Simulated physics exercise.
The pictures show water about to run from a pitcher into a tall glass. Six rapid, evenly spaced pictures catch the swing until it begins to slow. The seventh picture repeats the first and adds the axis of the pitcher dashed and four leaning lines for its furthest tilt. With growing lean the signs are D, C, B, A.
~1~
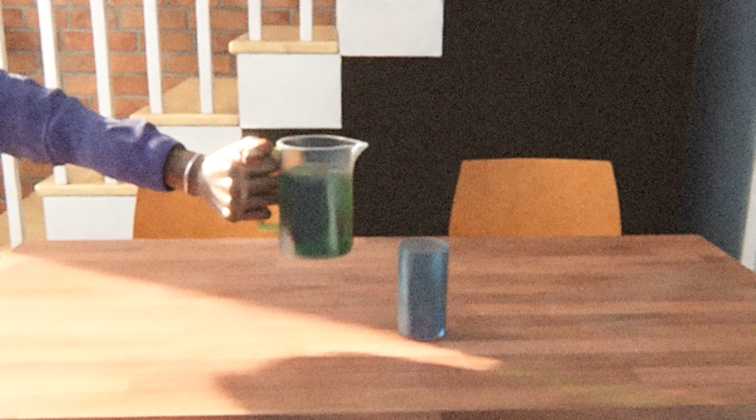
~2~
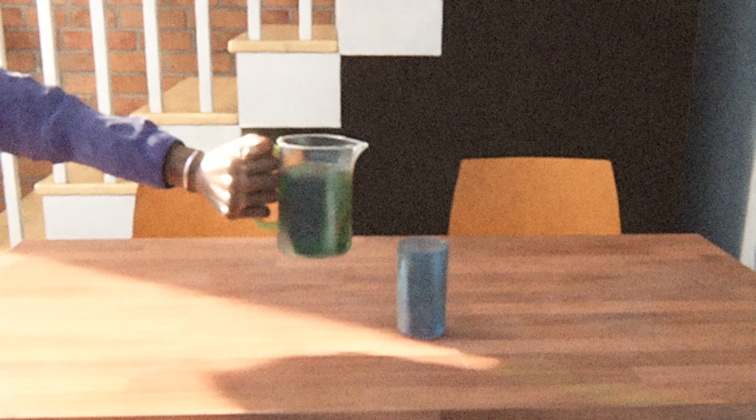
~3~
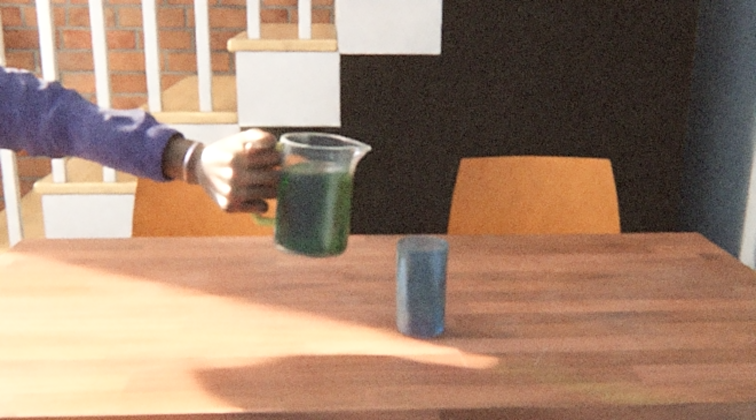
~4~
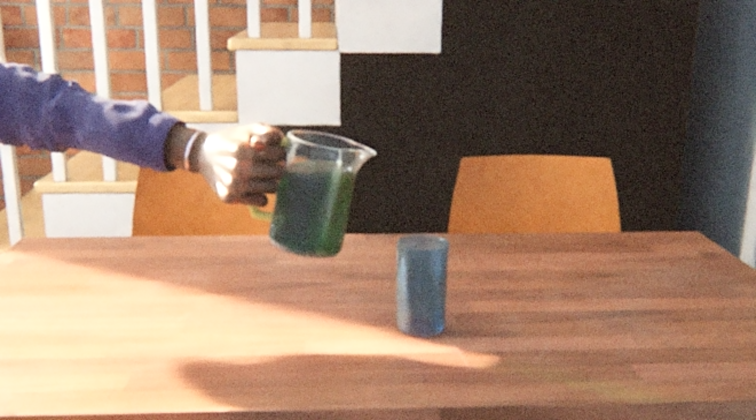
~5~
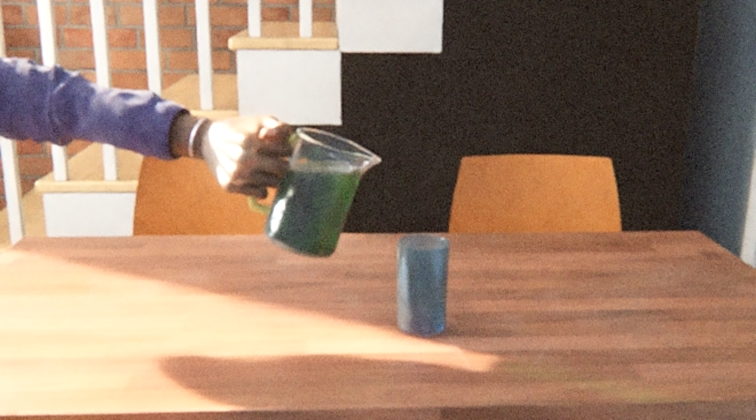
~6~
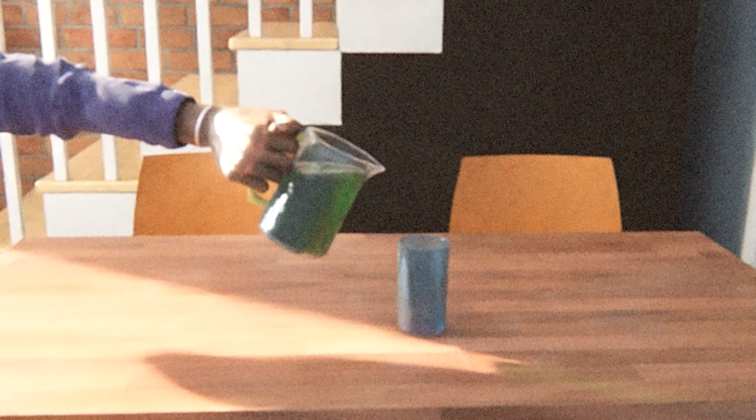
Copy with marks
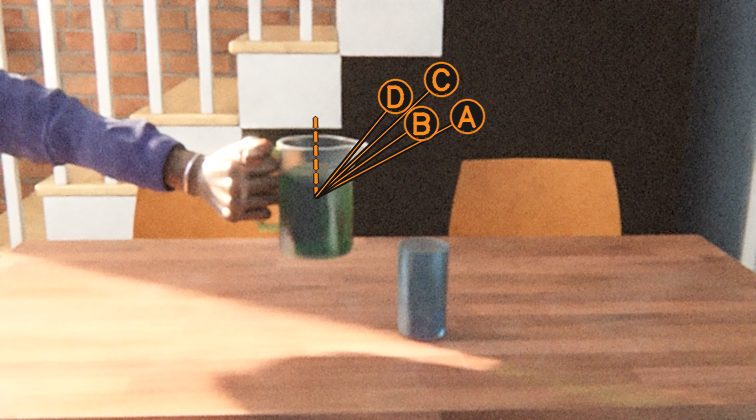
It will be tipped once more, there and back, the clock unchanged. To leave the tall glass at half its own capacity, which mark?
It is A.
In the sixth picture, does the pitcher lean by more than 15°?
Yes, it does.
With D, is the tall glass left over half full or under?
Under.
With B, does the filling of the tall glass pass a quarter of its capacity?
Yes.
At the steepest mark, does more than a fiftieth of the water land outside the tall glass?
No, it does not.
On the marked copy, A at (452, 124); B at (406, 132); C at (429, 91); D at (386, 110).
For tilt A, the tall glass ends with about 50 % of what it can hold.
For tilt B, the tall glass ends with about 30 % of what it can hold.
For tilt C, the tall glass ends with about 16 % of what it can hold.
For tilt D, the tall glass ends with about 6 % of what it can hold.
